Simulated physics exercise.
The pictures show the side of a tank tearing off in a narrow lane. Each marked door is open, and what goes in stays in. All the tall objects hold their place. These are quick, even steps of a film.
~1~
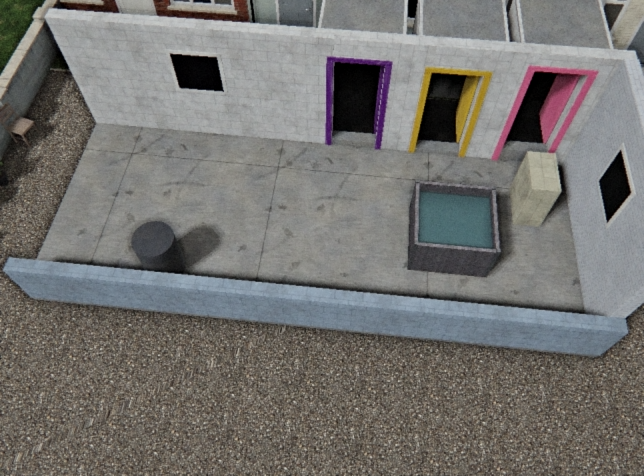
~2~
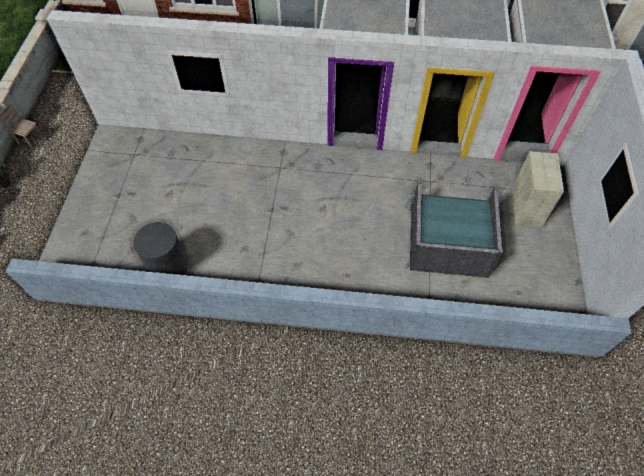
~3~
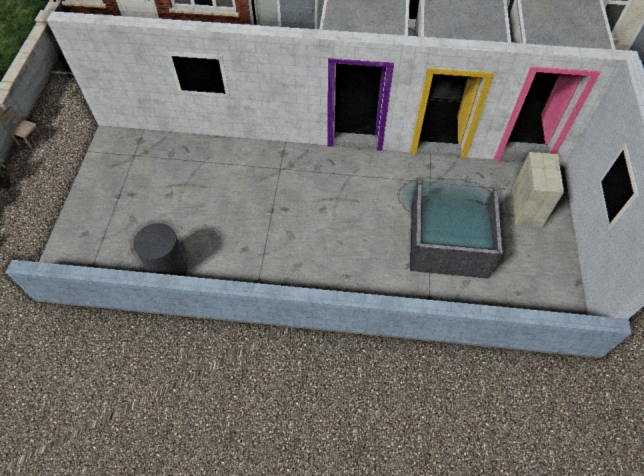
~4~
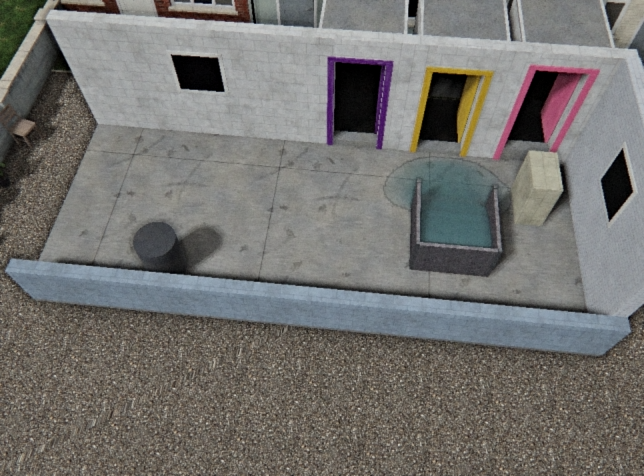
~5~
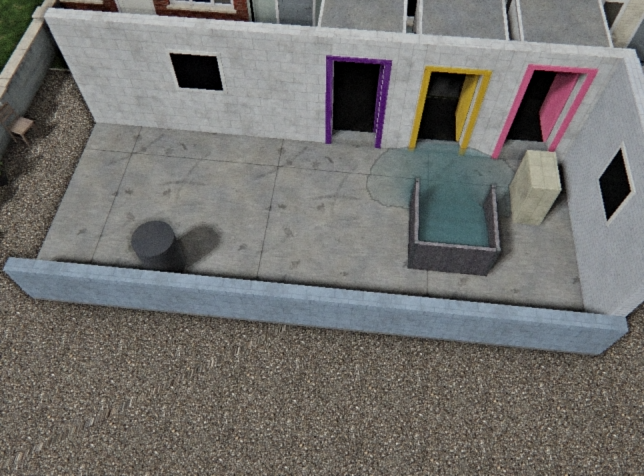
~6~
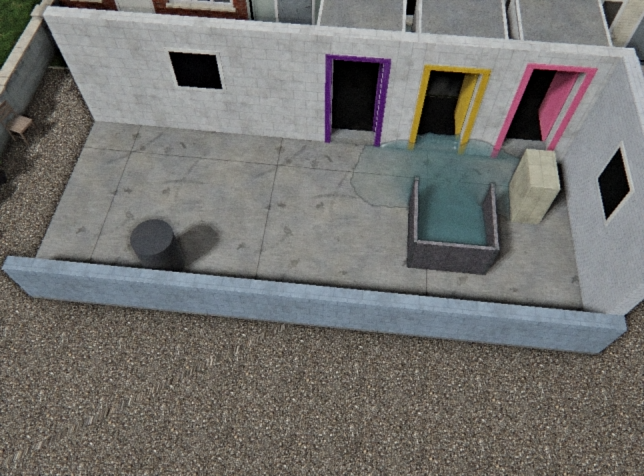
A long whitish wall with purple-, yellow- and pink-edged doorways backs a narrow grey paved lane, seen from high above with a low bluish wall in front. A dark cylinder stands at left, and an open dark-walled tank of teal water sits at right beside a cream block. The tank's far side gives way and water pours out, fanning back and leftward across the paving, while the view shifts very slightly.
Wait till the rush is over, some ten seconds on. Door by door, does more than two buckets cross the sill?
One by one: The pink door holds within the limit; the yellow door floods; the purple door holds within the limit.
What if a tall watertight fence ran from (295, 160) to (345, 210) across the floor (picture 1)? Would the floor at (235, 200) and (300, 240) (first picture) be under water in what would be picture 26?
In that order: Not flooded, free of water.
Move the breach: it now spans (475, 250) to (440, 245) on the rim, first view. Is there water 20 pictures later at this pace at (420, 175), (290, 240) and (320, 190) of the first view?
In that order: Free of water, under water, covered.
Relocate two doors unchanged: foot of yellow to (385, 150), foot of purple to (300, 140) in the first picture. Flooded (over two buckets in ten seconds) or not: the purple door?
Purple holds.
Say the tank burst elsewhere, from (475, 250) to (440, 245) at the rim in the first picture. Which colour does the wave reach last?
I say the door marked purple.
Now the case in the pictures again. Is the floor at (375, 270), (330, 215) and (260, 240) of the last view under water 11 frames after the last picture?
In that order: Clear, not flooded, clear.
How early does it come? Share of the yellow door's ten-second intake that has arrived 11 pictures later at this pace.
Roughly 90 per cent.
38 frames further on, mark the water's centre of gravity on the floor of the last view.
At about (401, 223).
A moment on, water covers 15 % of the floor; the pink door wet at the sill, nothing in, the yellow door far over two buckets in, the purple door wet at the sill, nothing in.
Next, water covers 30 % of the floor; the pink door wet at the sill, nothing in, the yellow door far over two buckets in, the purple door wet at the sill, nothing in.
Then, water covers 55 % of the floor; the pink door wet at the sill, nothing in, the yellow door far over two buckets in, the purple door wet at the sill, nothing in.
Later, water covers 80 % of the floor; the pink door wet at the sill, nothing in, the yellow door far over two buckets in, the purple door wet at the sill, nothing in.
In the end, water covers 70 % of the floor; the pink door wet at the sill, nothing in, the yellow door far over two buckets in, the purple door wet at the sill, nothing in.
